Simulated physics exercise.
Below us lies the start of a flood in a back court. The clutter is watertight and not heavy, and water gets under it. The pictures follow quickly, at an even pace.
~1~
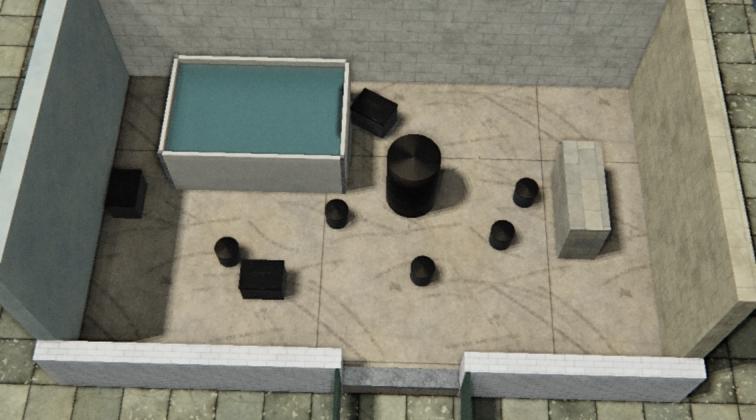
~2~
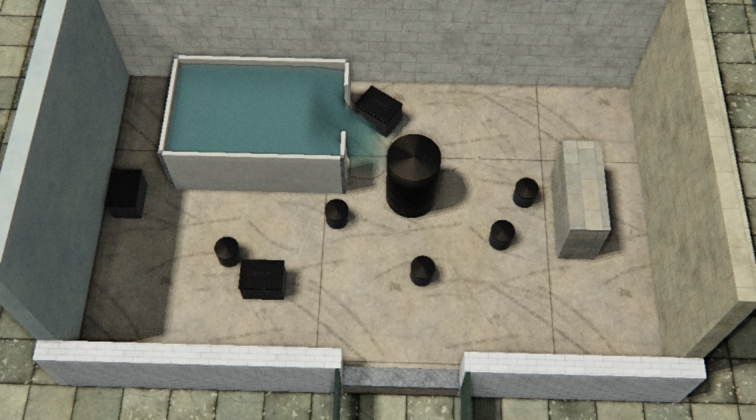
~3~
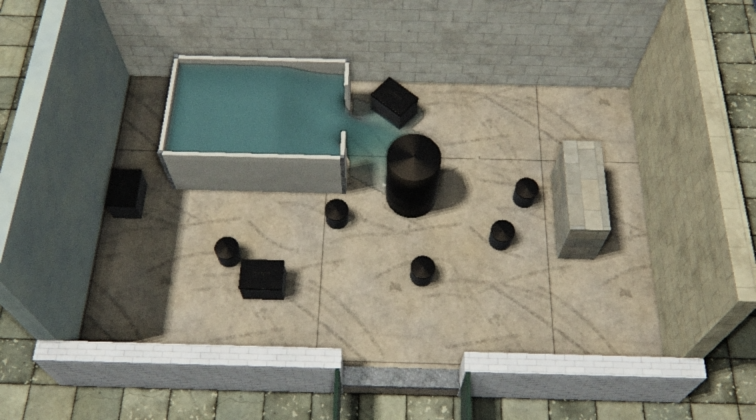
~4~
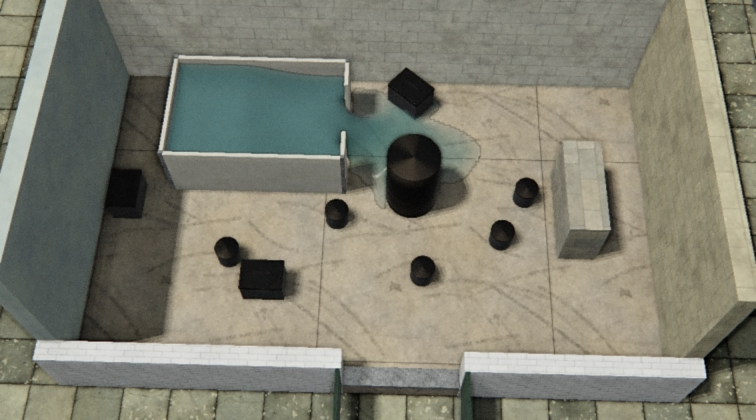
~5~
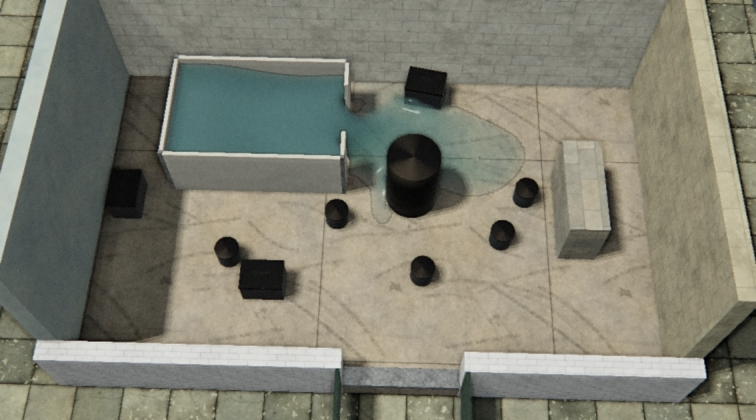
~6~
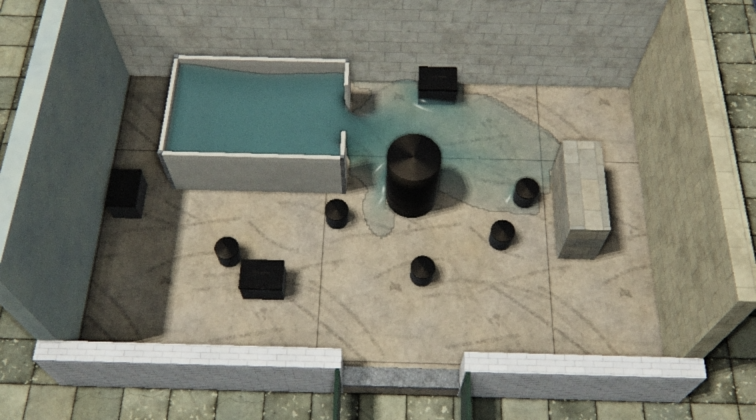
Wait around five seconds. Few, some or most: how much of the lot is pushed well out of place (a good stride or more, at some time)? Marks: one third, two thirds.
It is not even a third.
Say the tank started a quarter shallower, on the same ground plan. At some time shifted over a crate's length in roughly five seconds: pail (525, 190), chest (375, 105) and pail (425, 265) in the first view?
As listed: Shifted that much, pushed that far, not that far.
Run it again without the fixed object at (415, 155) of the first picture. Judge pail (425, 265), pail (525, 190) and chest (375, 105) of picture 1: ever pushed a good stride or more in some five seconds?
As listed: Under that, that far or more, swept aside.
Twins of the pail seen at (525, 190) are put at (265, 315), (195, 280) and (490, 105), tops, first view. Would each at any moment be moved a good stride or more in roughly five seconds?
As listed: Not that far, not that far, yes.
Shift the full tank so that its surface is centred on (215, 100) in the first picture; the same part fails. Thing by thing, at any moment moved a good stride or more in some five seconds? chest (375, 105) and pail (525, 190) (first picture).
As listed: Pushed that far, pushed that far.
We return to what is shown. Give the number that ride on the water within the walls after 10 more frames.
It comes to 1.
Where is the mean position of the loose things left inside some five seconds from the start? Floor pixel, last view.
At about (354, 267).
A moment on, 1 of 8 are well off their spots; 1 afloat.
Next, 2 of 8 are well off their spots; 1 afloat.
Later, 2 of 8 are well off their spots; 1 afloat.
In the end, 2 of 8 are well off their spots, and 2 have been at some point; 2 afloat.
